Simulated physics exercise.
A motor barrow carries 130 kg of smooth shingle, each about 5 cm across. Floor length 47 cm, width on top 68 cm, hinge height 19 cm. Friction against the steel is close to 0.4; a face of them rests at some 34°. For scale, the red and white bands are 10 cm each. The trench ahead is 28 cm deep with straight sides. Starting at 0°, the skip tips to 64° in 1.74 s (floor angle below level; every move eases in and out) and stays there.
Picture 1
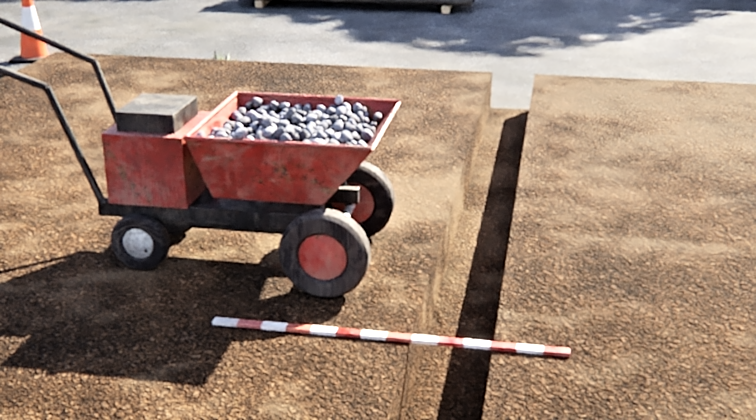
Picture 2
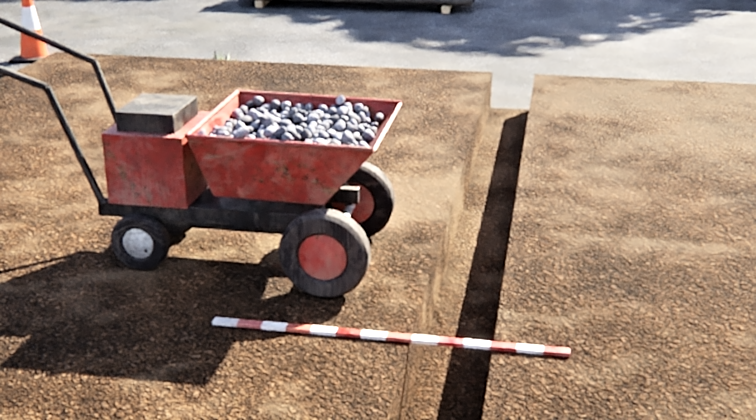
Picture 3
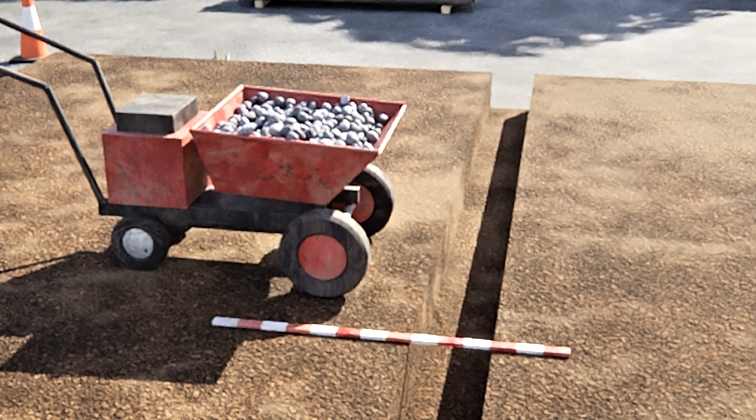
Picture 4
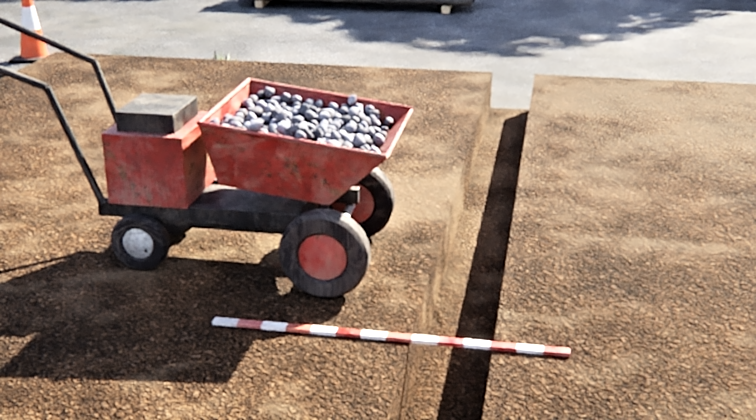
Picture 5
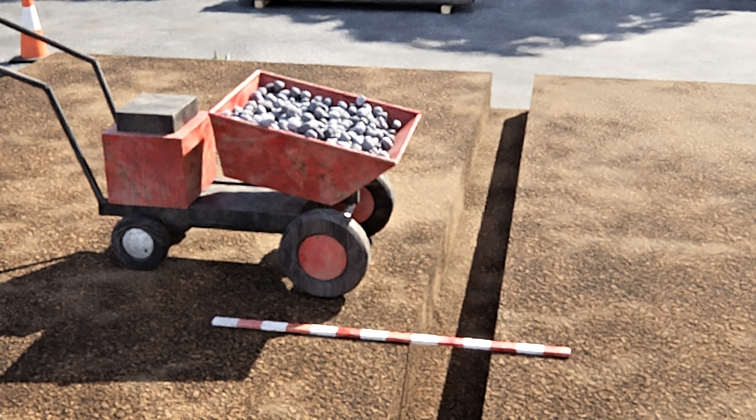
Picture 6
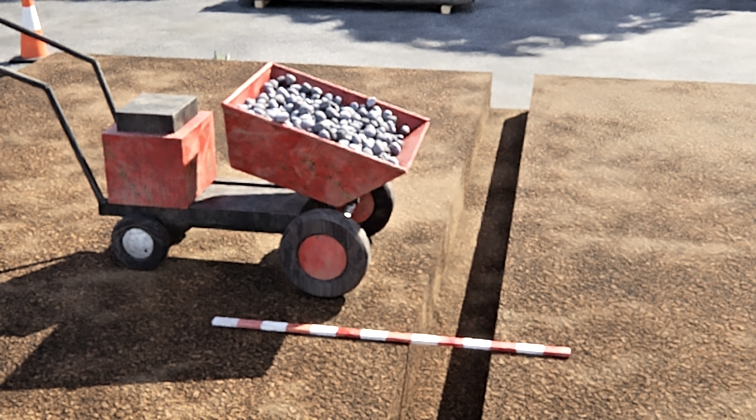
The red skip of a small motor barrow, heaped with smooth grey stones, tilted slowly forward to the right, its back end lifting away from the body while the wheels stayed still beside a narrow trench.
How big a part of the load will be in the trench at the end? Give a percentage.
Roughly 71 per cent ends in the trench.
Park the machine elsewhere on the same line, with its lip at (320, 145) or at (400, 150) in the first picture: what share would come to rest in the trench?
Near 95 per cent from the first place, 45 from the second.
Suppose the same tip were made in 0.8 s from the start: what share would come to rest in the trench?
Then about 55 per cent.
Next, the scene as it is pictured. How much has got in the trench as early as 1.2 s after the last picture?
About 30 per cent by then.
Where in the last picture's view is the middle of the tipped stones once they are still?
Near (485, 309).
Then, 0.7 s after the last picture the floor is at 54°, 99 % in the skip, 1 % in the trench; the foremost stones are at (468, 222).
Then, 1.2 s after the last picture the floor is at 64°, 49 % in the skip, 32 % in the trench, 19 % past the trench; the foremost stones are at (596, 285).
Then, 1.6 s after the last picture the floor is at 64°, 26 % in the skip, 45 % in the trench, 29 % past the trench; the foremost stones are at (676, 291).
Then, 3.5 s after the last picture the floor is at 64°, 0 % in the skip, 71 % in the trench, 29 % past the trench; the foremost stones are at (717, 277).
